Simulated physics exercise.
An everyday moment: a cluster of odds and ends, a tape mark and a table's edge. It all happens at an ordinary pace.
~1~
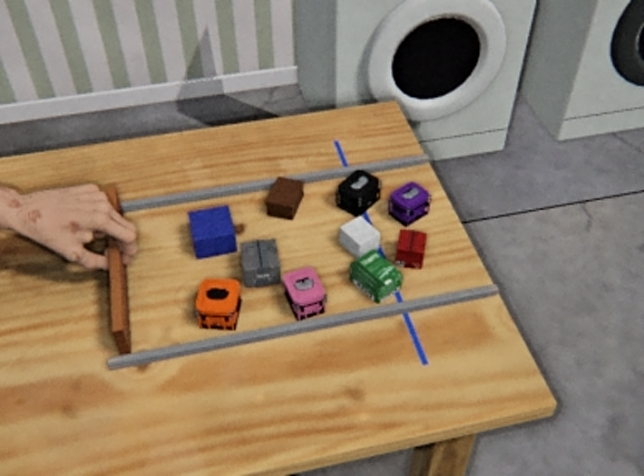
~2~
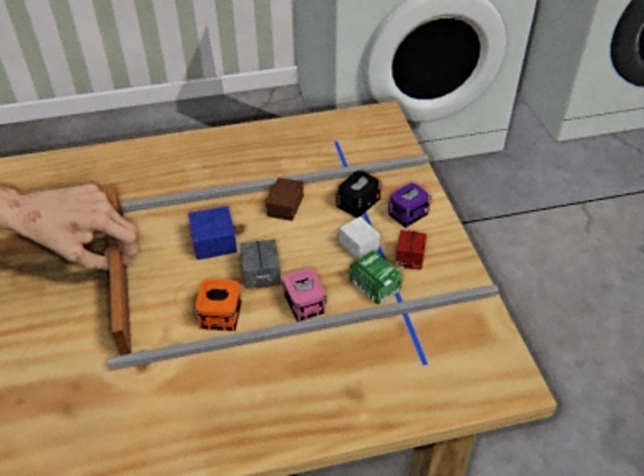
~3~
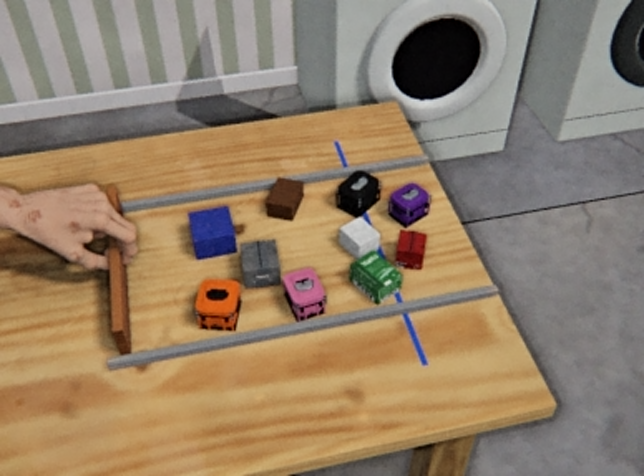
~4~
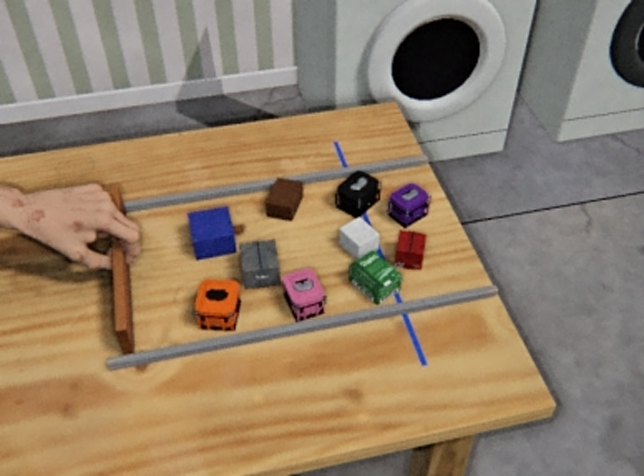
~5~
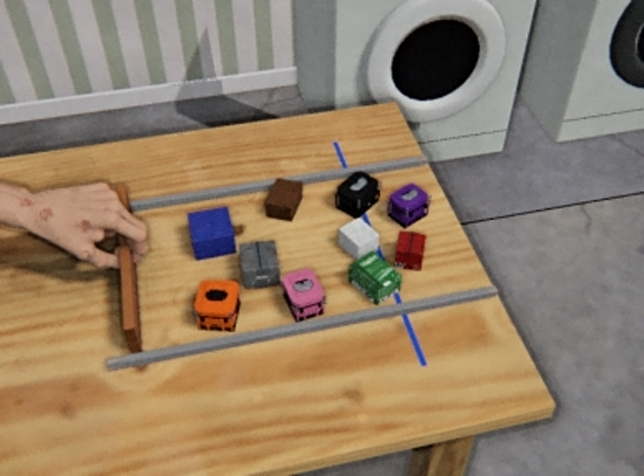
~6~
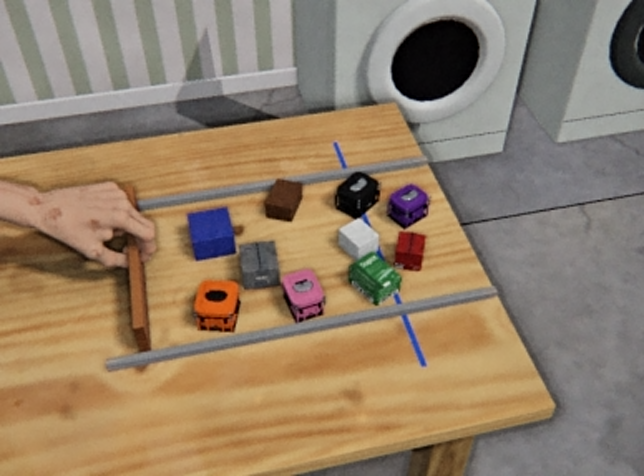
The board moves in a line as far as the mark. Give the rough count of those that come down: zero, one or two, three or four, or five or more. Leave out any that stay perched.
In the end the number that fall off is zero.
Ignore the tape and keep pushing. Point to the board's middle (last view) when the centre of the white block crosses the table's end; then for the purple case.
For the white block at (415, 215), for the purple case at (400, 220).
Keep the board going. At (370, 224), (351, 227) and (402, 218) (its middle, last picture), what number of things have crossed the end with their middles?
It would be 0, 0 and 3.
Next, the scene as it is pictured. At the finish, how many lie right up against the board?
It touches 4.
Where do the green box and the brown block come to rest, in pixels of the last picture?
About (472, 264), and the other about (366, 181).
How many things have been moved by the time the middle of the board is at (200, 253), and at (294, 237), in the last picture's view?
2 and 7.
Early on, none off yet; purple case at rest near (408, 206); red box at rest near (410, 251); black case at rest near (358, 195).
A while later, none off yet; purple case at rest near (408, 206); red box travelled a little near (423, 247); black case at rest near (358, 195).
Finally, the number that fall off is zero.
